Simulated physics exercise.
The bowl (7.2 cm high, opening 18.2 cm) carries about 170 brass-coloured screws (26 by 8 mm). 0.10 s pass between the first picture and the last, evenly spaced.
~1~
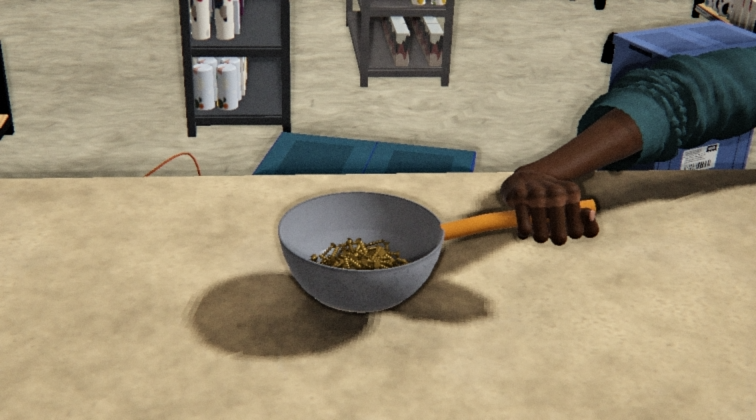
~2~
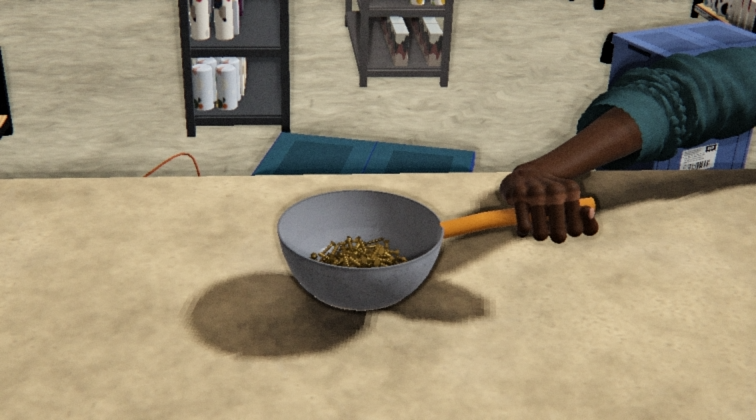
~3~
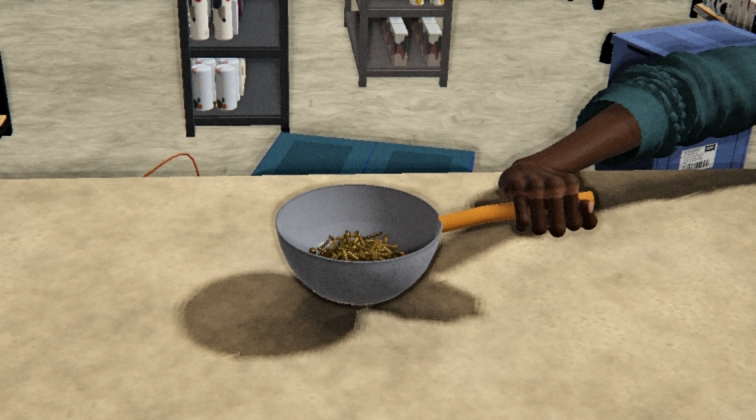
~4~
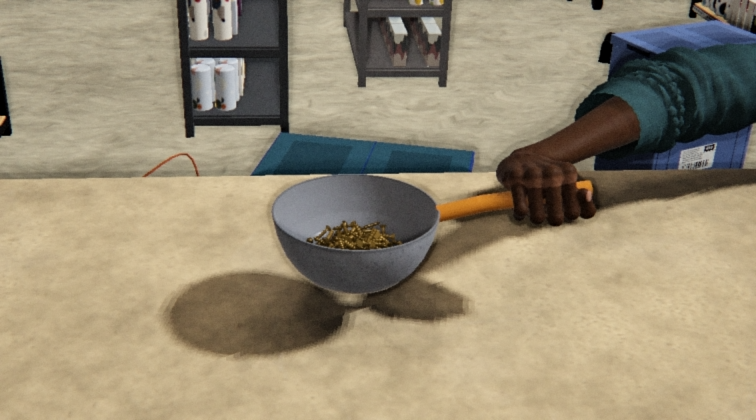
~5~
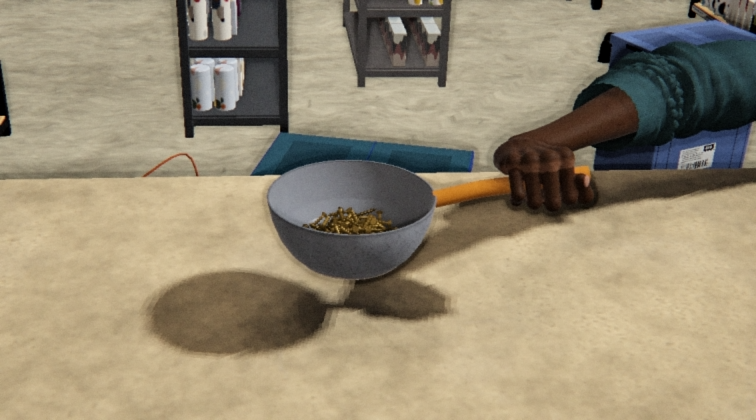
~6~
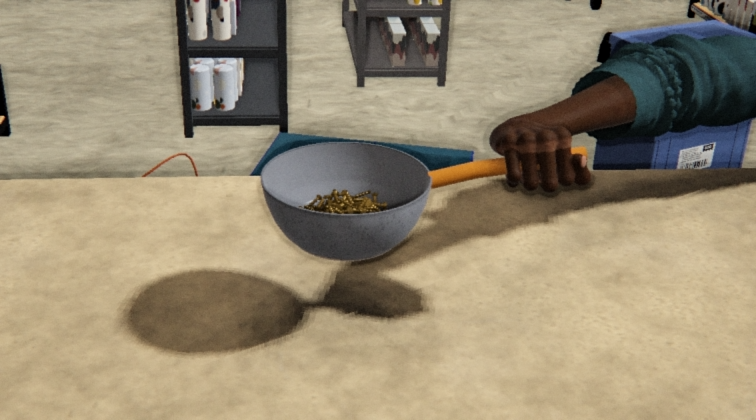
A grey bowl with an orange handle, holding a heap of brass-coloured screws, is lifted level off a pale tabletop in a room with shelving, seen from slightly above by a still camera. A dark-skinned hand in a teal sleeve grips the handle at right, before blue containers. Slowly, then faster, the hand raises it and drifts slightly left, its shadow sliding left and separating below.
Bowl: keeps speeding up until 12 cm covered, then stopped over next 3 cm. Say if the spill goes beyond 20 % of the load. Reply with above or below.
Above.
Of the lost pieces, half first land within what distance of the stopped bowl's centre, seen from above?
22 centimetres.
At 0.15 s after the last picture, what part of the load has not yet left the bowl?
Roughly 5 %.
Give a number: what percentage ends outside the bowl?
Around 100 in a hundred.
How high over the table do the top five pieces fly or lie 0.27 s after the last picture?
About 36 cm.
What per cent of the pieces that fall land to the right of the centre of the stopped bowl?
I'd put it at close to 0 in a hundred.
Then, 0.15 s after the last picture, in the air 95 %; middle of the pieces not yet landed near (274, 46).
Then, 0.27 s after the last picture, in the air 100 %; middle of the pieces not yet landed near (212, 41).
Then, 0.39 s after the last picture, in the air 100 %; middle of the pieces not yet landed near (159, 165).
Then, 0.50 s after the last picture, fallen left of where it stops 95 %; middle of the pieces not yet landed near (189, 196).
In the end, fallen left of where it stops 100 %.
